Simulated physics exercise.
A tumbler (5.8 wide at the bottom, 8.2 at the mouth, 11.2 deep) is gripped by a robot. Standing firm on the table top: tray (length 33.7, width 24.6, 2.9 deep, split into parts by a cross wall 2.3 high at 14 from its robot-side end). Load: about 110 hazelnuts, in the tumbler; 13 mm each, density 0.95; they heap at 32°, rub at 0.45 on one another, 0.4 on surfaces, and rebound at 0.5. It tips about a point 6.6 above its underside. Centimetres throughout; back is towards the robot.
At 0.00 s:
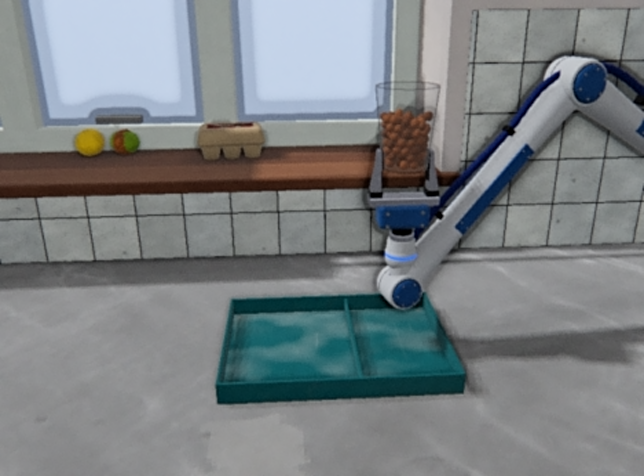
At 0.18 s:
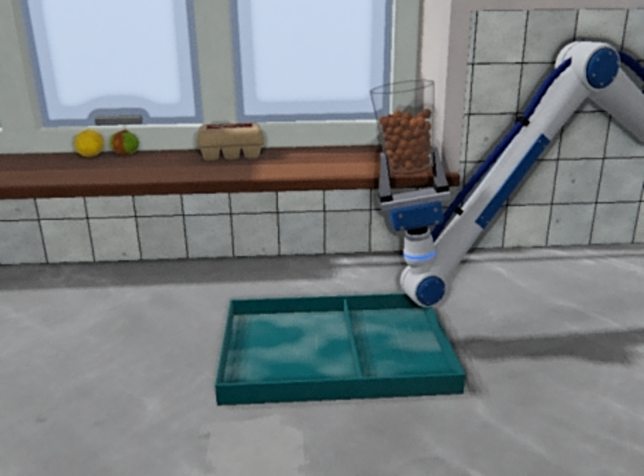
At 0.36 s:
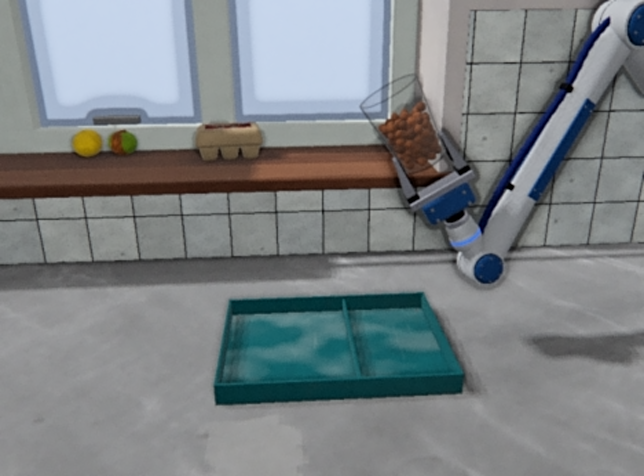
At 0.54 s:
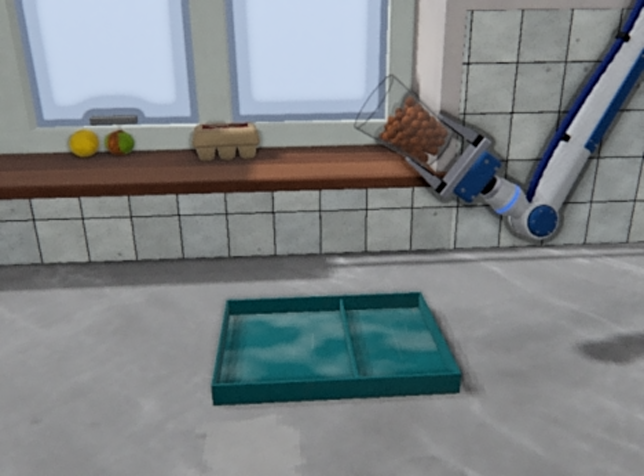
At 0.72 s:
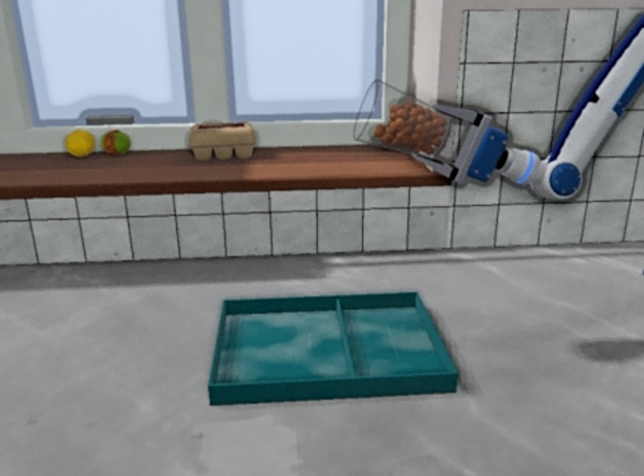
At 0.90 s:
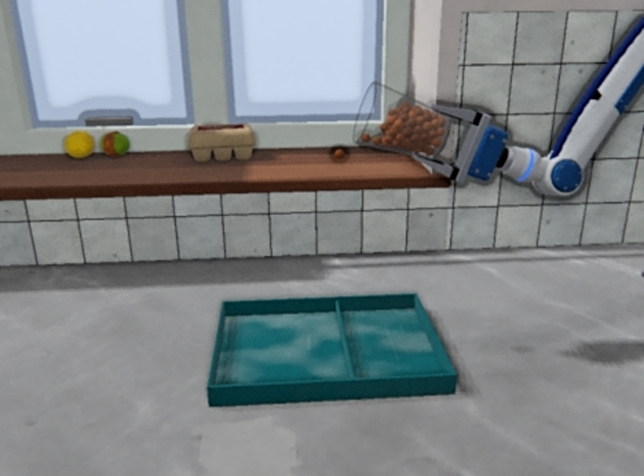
A robot arm holding a clear tumbler of hazelnuts drew back to the right above an empty teal divided tray, tilting the tumbler leftward until it lay nearly sideways and a nut came out.
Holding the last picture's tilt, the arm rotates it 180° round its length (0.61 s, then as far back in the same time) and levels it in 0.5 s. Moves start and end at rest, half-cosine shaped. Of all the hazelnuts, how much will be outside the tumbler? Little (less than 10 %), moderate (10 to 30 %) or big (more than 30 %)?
A little share, less than 10 %, ends outside the tumbler.
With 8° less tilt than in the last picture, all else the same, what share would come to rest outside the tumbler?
In that case some 0 per cent.
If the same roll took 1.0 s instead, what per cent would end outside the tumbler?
In that case some 5 per cent.
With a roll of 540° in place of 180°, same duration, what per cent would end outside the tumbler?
It would be near 5 per cent.
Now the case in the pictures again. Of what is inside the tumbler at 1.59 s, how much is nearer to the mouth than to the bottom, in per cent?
About 30 per cent.
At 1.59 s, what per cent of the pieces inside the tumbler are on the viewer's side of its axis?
Some 55 per cent.
After 1.59 s, tipped 71°, highest piece 38 above the table; 107 in the tumbler, 1 in the far-side part.
After 2.28 s, tipped 55°, highest piece 37 above the table; 105 in the tumbler, 2 in the far-side part, 1 in flight or on a rim.
After 2.82 s, upright, highest piece 39 above the table; 105 in the tumbler, 3 in the far-side part.
After 3.52 s, upright, highest piece 39 above the table; 105 in the tumbler, 3 in the far-side part.
At rest, 105 in the tumbler, 3 in the far-side part. That is 3 % outside the tumbler.
